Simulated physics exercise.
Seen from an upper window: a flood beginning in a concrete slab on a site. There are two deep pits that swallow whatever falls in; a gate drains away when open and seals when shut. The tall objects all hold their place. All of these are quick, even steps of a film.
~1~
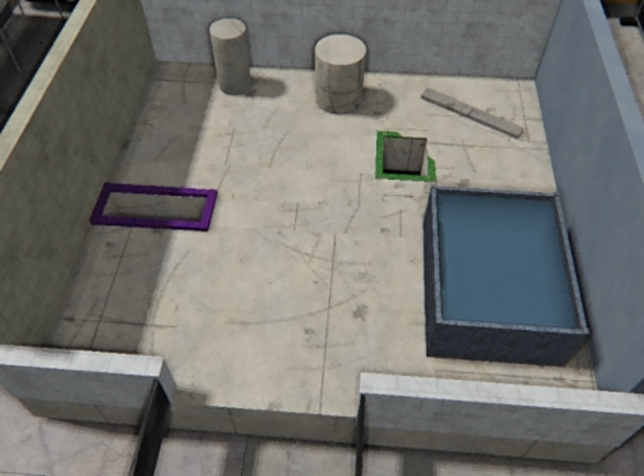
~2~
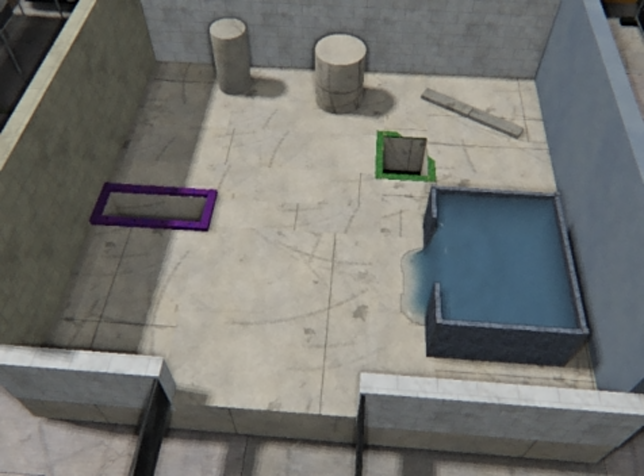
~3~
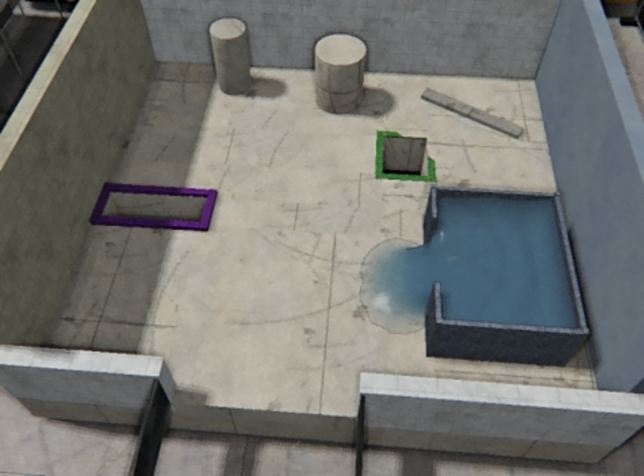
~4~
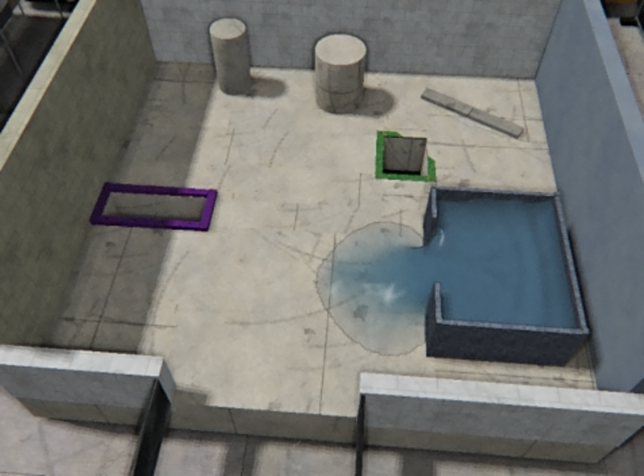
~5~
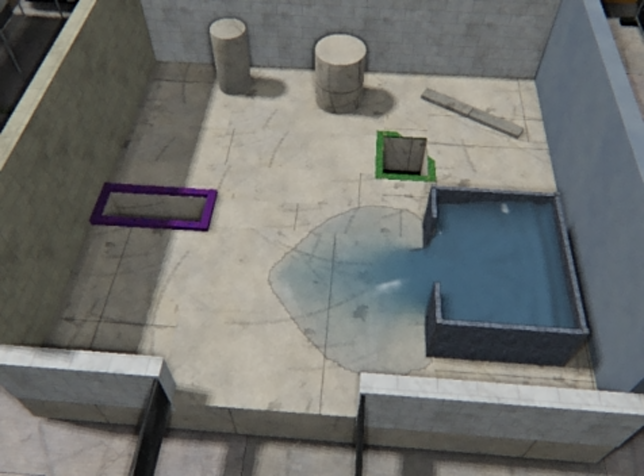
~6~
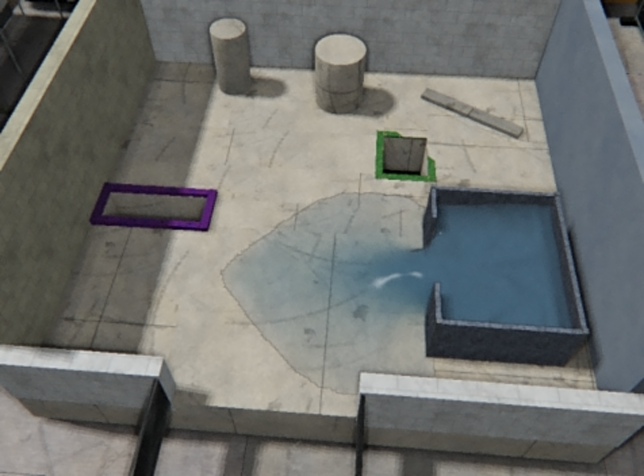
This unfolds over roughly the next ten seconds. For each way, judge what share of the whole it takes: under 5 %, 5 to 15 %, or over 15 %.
Shares: The gate takes over 15 %; the purple pit takes 5 to 15 %; the green pit takes under 5 %.
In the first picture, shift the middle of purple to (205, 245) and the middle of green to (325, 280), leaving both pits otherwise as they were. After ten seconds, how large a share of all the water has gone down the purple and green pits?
Measured shares in per cent - purple 0, green 50.
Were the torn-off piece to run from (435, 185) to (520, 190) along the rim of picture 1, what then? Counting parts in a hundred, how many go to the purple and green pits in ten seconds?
In percent: Purple 0, green 40.
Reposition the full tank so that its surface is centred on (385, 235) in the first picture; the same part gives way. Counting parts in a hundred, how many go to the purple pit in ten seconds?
I'd put the purple pit at 20 per cent of the whole.
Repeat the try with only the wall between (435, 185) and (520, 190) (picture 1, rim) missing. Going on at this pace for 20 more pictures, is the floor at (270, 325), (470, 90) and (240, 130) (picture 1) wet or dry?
Well, the first is missed by the spill, the next hit by the spill, the last hit by the spill.
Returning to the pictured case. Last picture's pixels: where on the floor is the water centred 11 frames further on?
Somewhere around (359, 279) in the last view.
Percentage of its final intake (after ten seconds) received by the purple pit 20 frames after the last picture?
Something like 55 in a hundred.
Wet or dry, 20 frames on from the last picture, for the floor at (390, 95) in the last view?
High and dry.
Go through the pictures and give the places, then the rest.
The first frame shows still water in the open tank at (501, 257).
In the second frame, water pours out at (431, 275) and has run to (415, 253).
In the third frame, water pours out at (431, 276) and has run to (368, 303).
In the fourth frame, water pours out at (431, 276) and has run to (322, 285).
In the fifth frame, water pours out at (431, 276) and has run to (277, 272).
In the sixth frame, water pours out at (431, 275) and has run to (230, 279).
A moment on, water covers 40 % of the floor; the gate 1 %, the purple pit 1 %, the green pit 0 %.
Next, water covers 50 % of the floor; the gate 4 %, the purple pit 3 %, the green pit 0 %.
Then, water covers 55 % of the floor; the gate 8 %, the purple pit 5 %, the green pit 0 %.
Later, water covers 60 % of the floor; the gate 14 %, the purple pit 9 %, the green pit 0 %.
In the end, water covers 65 % of the floor; the gate 24 %, the purple pit 9 %, the green pit 0 %.
